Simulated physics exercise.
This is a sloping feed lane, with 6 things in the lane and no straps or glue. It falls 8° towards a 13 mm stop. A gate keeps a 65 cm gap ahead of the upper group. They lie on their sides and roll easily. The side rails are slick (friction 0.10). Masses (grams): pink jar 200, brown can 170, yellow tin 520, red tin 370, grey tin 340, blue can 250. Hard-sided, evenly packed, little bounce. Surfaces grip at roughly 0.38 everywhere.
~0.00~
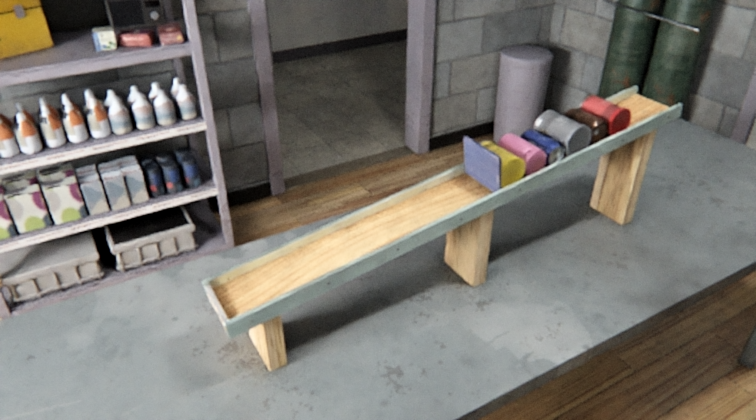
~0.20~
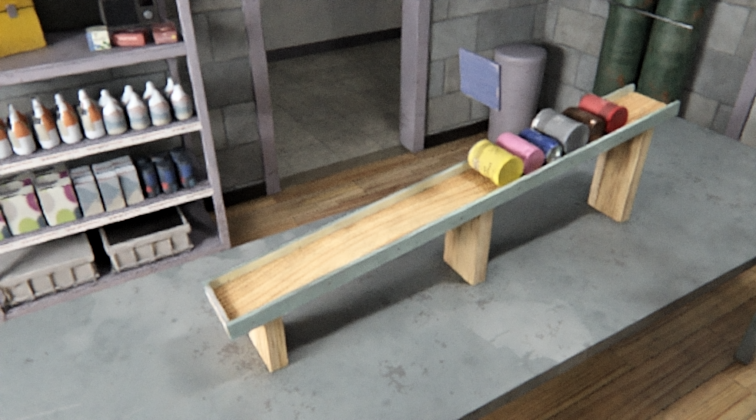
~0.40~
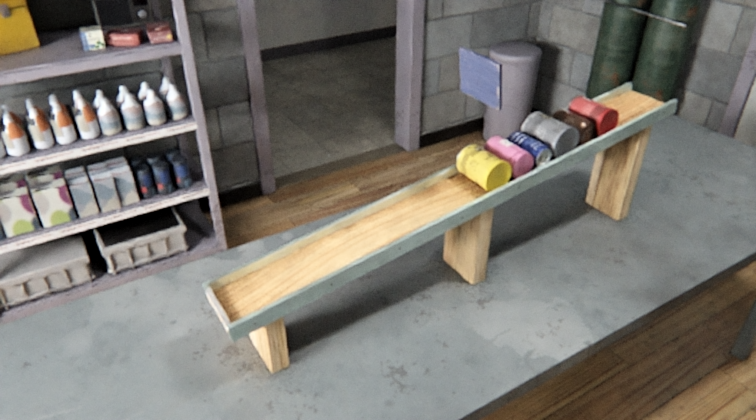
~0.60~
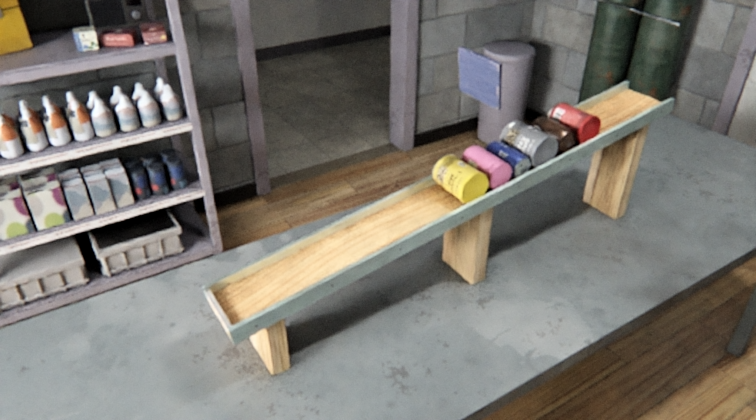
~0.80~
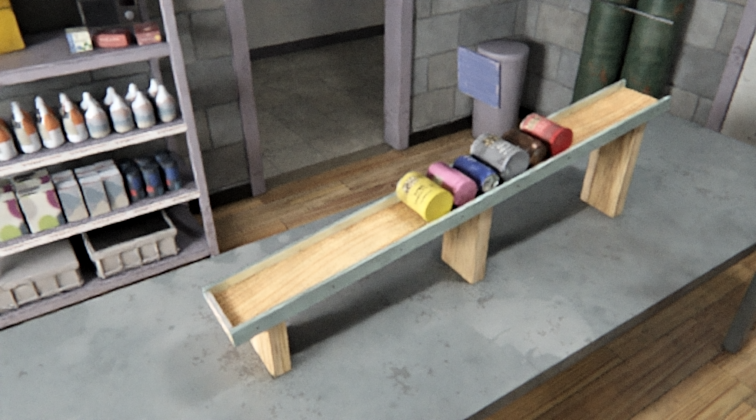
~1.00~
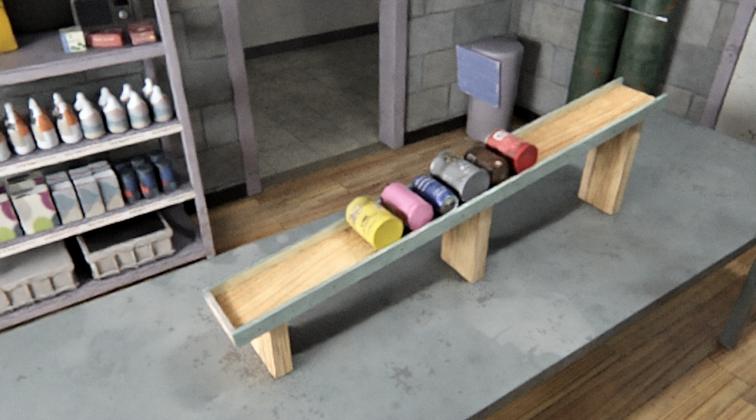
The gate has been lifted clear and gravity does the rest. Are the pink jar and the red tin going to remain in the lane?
The pink jar jumps the stop; the red tin stays behind the stop.
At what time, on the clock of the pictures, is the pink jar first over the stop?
Near 1.5 s.
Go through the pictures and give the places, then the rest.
Gate shut; pink jar (521, 155); red tin (604, 115), in the first frame.
Leader 65 cm from the stop; grey tin (560, 132); blue can (538, 146), in the second frame.
Leader 61 cm from the stop; yellow tin (483, 168); brown can (571, 127), in the third frame.
Leader 54 cm from the stop; yellow tin (460, 179); grey tin (528, 144), in the fourth frame.
Leader 45 cm from the stop; yellow tin (424, 196); brown can (522, 148), in the fifth frame.
Leader 31 cm from the stop; pink jar (406, 207); red tin (511, 151), in the sixth frame.
After 1.40 s, pink jar near (273, 277); red tin near (406, 206).
After 1.70 s, pink jar, yellow tin and blue can now over the stop; red tin near (297, 263).
In the end (2.4 s), over the stop, pink jar, yellow tin, grey tin and blue can; the other 2 in the lane. In the last view, red tin near (264, 281).
